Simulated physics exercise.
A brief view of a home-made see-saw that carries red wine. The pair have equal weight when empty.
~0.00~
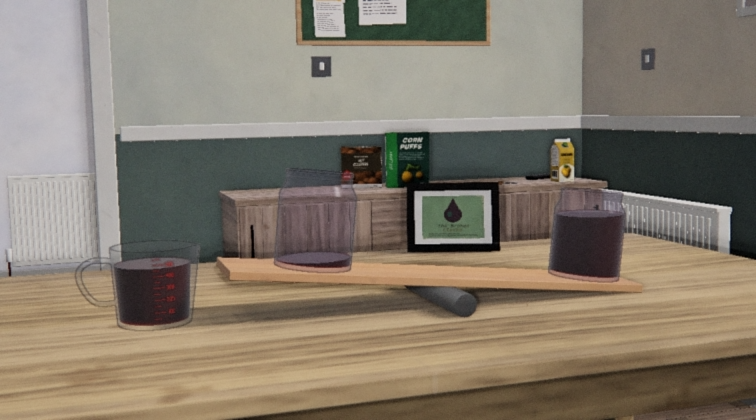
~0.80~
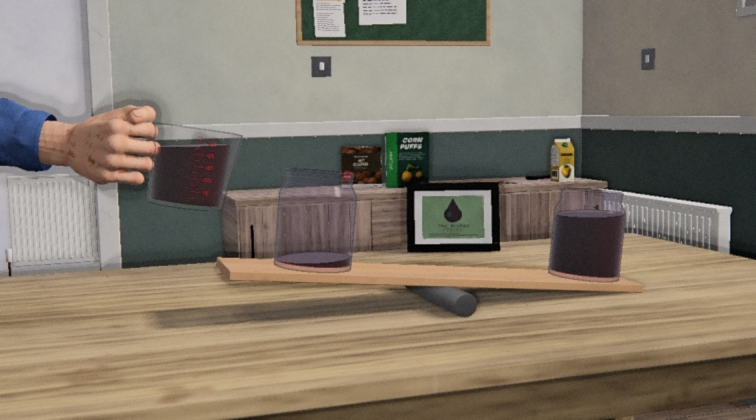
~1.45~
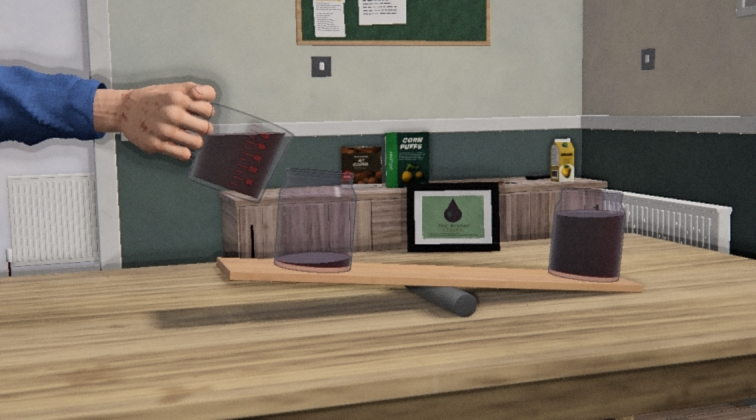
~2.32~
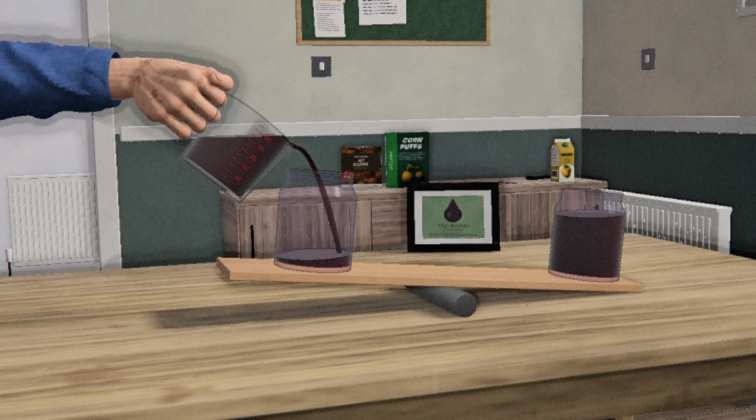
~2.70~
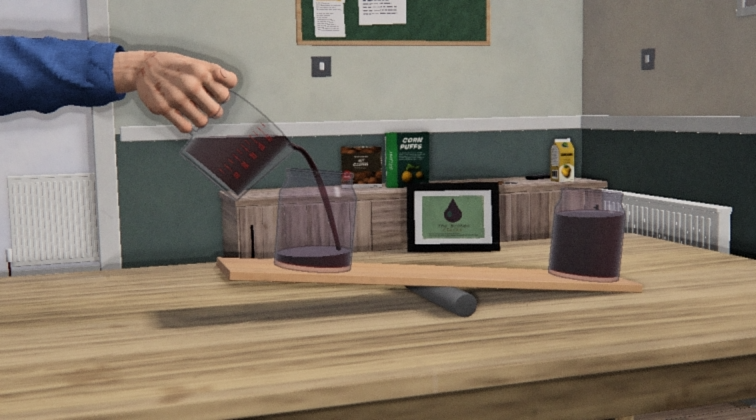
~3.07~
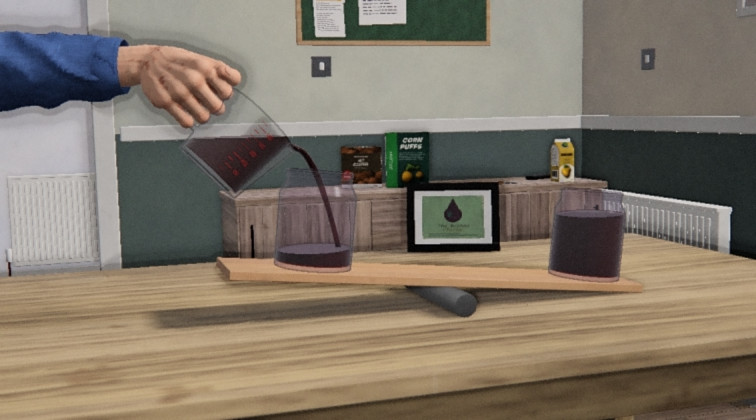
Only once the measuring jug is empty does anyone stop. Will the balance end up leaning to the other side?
No, I expect it will stay put.
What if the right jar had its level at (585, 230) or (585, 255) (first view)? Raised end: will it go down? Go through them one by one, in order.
Taking them in turn: Stays still, then turns over.
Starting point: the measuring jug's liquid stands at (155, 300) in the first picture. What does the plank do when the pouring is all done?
Once it is all poured, it rests where it is.
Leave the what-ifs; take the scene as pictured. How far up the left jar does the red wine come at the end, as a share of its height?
Looks like roughly 55 percent to me.
After 5.4 s, the left jar is about a third full; the plank leans as before.
After 7.3 s, the left jar is about half full; the plank leans as before.
After 9.4 s, the left jar is about half full; the plank leans as before.
